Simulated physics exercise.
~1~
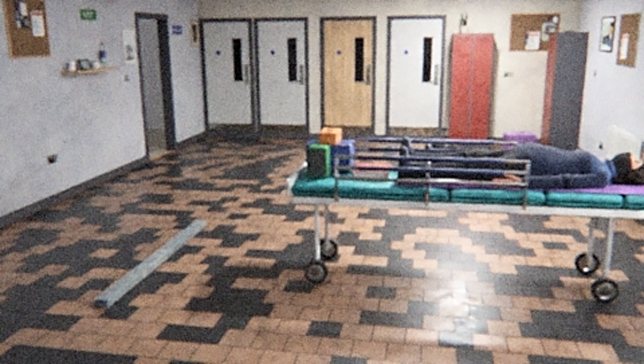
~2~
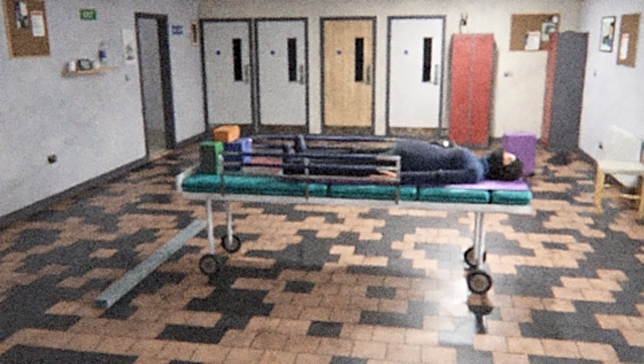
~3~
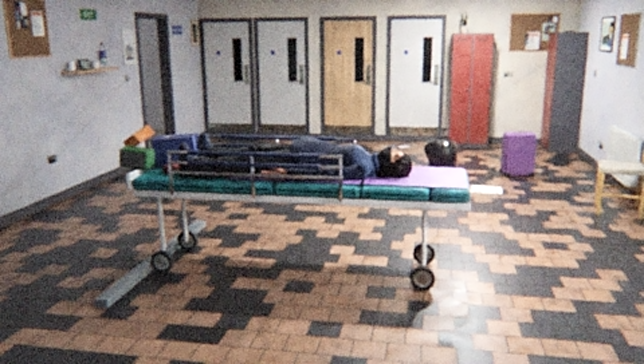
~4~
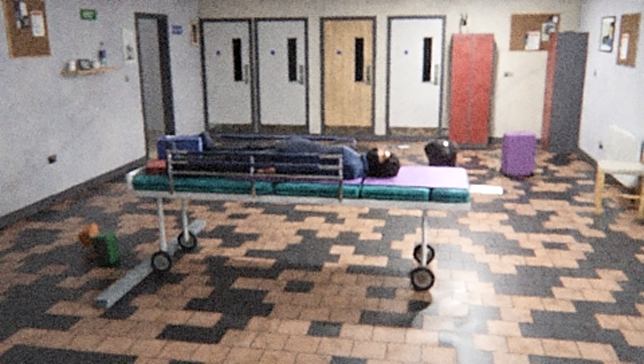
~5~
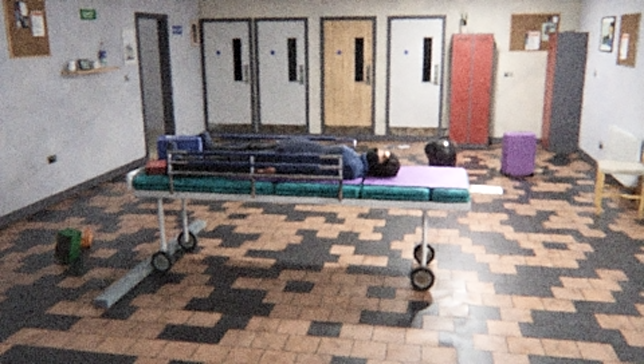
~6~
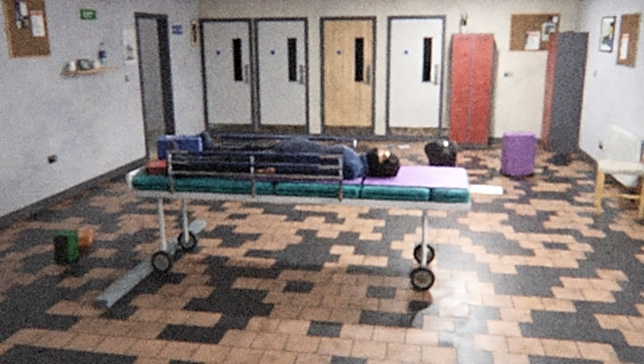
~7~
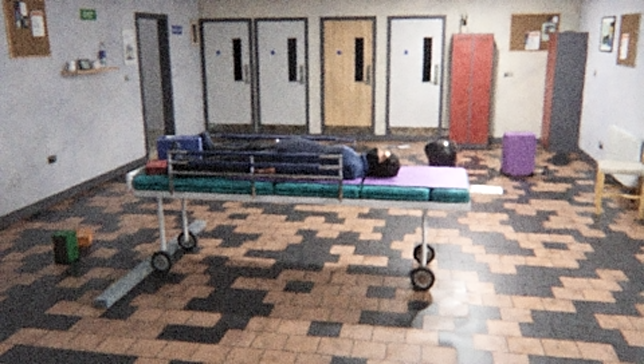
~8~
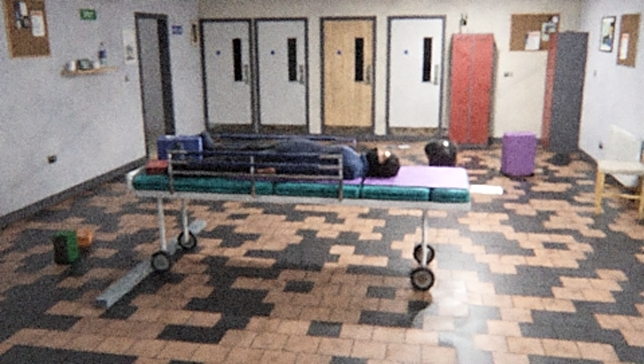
Trolley carrying a person rolling left and stopping at a floor sill, green and orange items tumbling off, blue holdall staying aboard.
